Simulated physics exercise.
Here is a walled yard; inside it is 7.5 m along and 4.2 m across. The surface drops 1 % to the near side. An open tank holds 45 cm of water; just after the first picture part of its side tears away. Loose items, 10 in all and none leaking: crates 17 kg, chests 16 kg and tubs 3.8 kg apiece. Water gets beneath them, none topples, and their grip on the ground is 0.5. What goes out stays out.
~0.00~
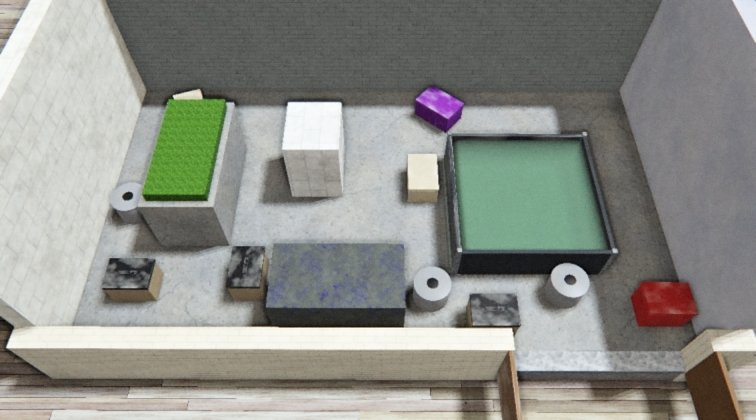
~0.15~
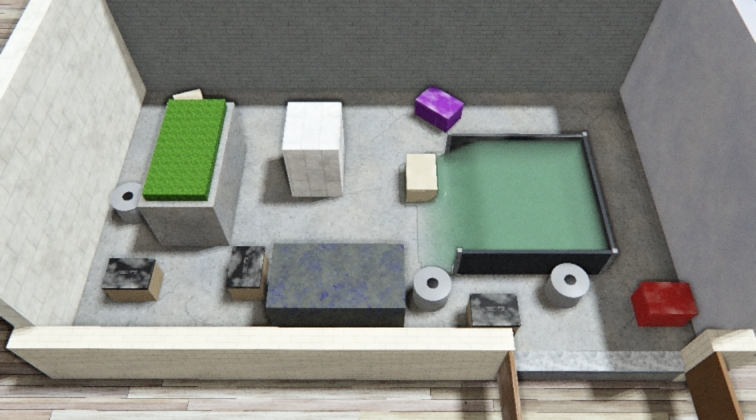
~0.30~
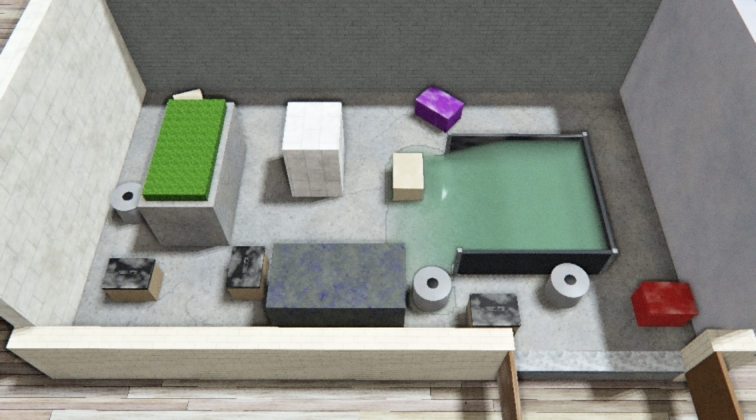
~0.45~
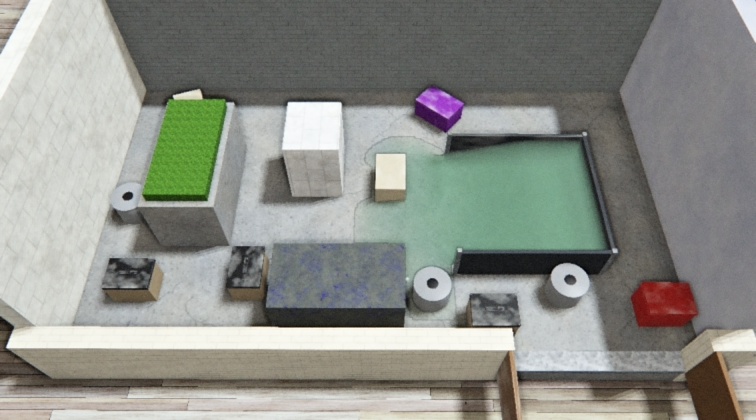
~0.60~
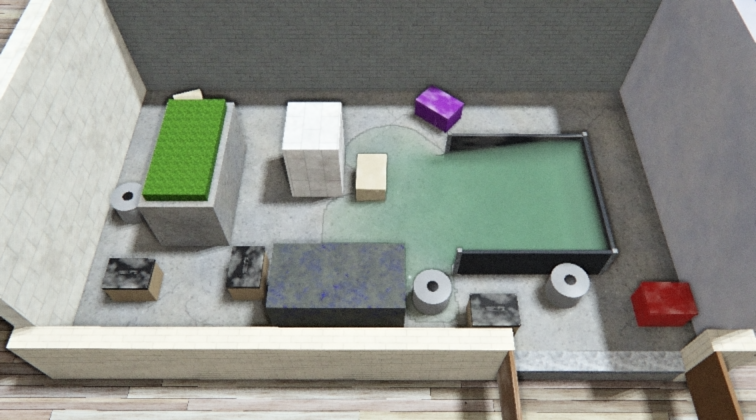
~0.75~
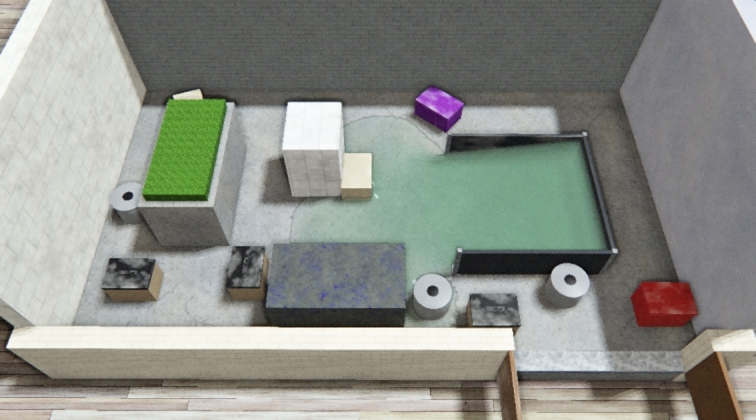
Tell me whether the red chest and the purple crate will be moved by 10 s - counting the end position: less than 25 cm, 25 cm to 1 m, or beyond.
The red chest holds its place; the purple crate stays put.
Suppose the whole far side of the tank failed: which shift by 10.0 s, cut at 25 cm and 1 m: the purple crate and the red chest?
In that case the purple crate ends far away, the red chest travels far.
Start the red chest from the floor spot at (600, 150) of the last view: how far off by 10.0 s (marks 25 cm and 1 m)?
It barely shifts.
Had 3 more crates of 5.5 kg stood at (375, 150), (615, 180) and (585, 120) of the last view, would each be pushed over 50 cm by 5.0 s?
In that order: Past it, under, less.
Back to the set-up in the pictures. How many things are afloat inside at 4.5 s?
I count 6.
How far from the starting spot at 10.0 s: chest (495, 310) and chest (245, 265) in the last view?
In turn: 0 cm, 50 cm.
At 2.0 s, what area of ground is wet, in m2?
Roughly 15 m2.
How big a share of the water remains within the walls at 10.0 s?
Some 98 per cent remains.
After 2.0 s the red chest is near (670, 297), 0.0 m from its start, aground; the purple crate is near (440, 101), 0.0 m from its start, aground; 0 of 10 are out; 1 afloat.
After 4.5 s the red chest is near (670, 297), 0.0 m from its start, aground; the purple crate is near (440, 101), 0.0 m from its start, aground; 0 of 10 are out; 6 afloat.
After 7.0 s the red chest is near (670, 297), 0.0 m from its start, aground; the purple crate is near (440, 101), 0.0 m from its start, aground; 0 of 10 are out; 5 afloat.
After 10.0 s the red chest is near (670, 297), 0.0 m from its start, aground; the purple crate is near (440, 101), 0.0 m from its start, aground; 0 of 10 are out; 5 afloat.
